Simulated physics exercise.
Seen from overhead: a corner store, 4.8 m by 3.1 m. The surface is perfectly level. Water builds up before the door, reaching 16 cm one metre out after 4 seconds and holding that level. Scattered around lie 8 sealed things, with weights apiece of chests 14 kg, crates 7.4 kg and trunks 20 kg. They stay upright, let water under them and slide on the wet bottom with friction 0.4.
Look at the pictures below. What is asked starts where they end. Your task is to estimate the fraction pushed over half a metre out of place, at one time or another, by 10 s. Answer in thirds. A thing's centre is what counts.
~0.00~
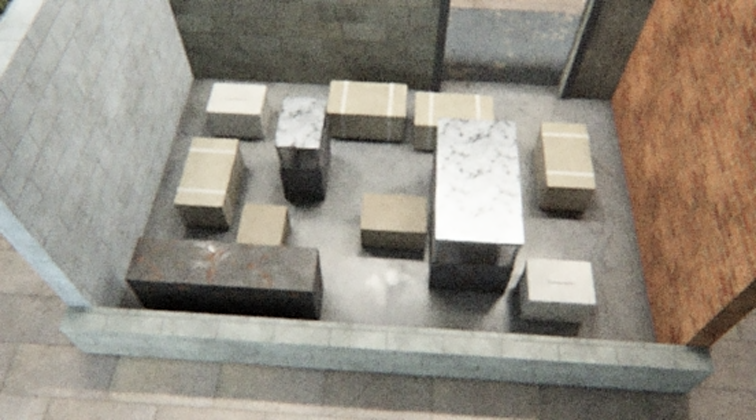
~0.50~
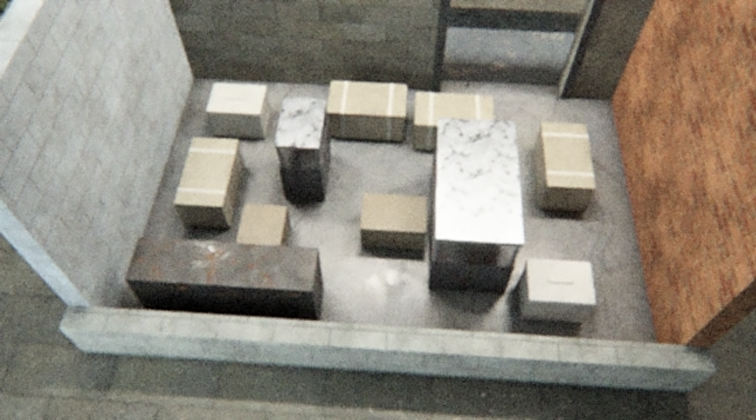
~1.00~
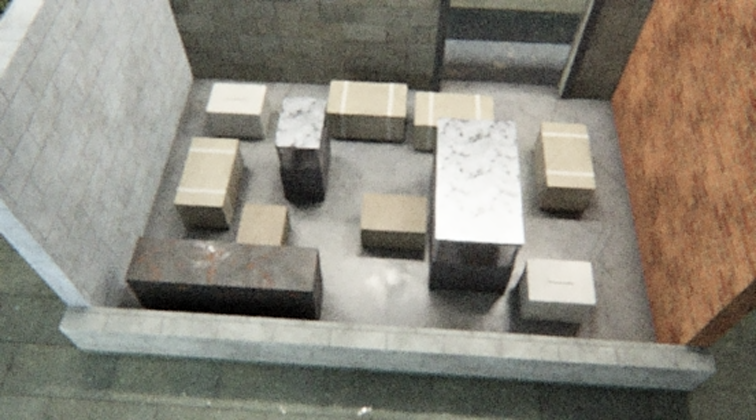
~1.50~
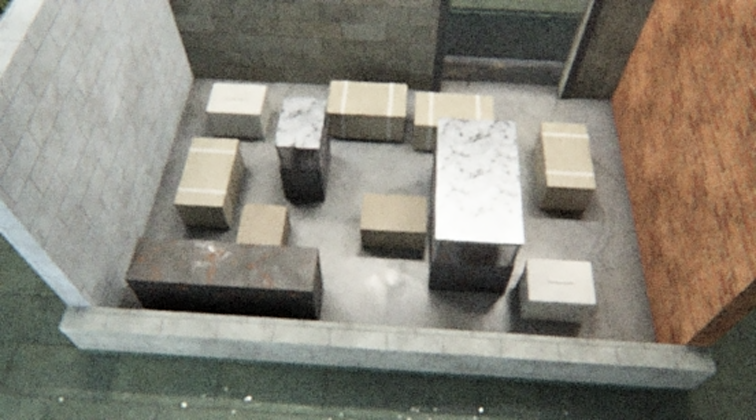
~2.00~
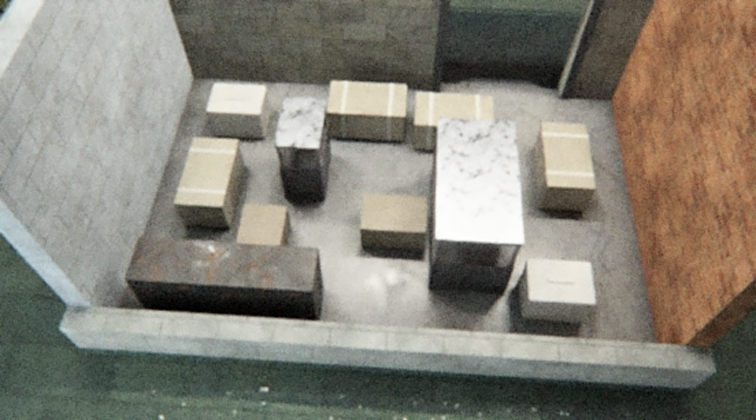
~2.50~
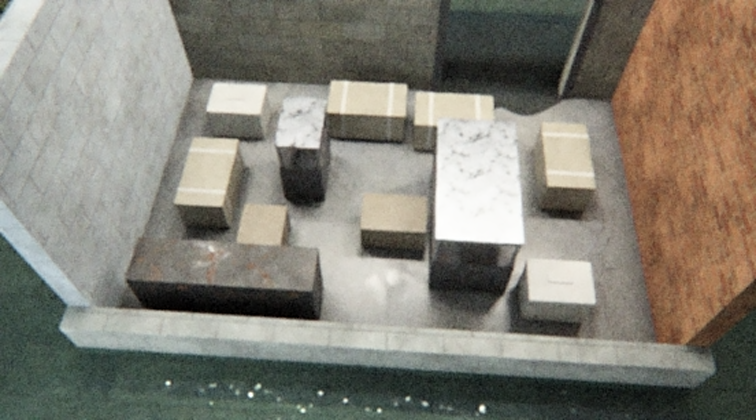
One to two thirds.
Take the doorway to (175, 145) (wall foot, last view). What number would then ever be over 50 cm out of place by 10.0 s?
The answer then is 5.
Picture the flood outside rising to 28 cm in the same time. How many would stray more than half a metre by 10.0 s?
The answer would then be 6.
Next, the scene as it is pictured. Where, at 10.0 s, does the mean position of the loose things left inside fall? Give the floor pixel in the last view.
It works out to somewhere near (333, 205) on the floor.
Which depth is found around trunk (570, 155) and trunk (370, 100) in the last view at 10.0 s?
First about 10 cm, second about 5 cm.
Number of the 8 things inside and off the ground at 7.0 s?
Total: 2.
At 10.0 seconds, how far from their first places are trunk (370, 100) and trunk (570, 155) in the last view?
First 30 cm, then 150 cm.
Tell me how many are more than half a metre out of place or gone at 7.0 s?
My count gives 1.
After 3.5 s 0 of 8 are over 50 cm from their spots; 0 afloat.
After 4.5 s 0 of 8 are over 50 cm from their spots; 0 afloat.
After 7.0 s 1 of 8 are over 50 cm from their spots; 2 afloat.
After 10.0 s 3 of 8 are over 50 cm from their spots, and 3 have been at some point; 4 afloat.
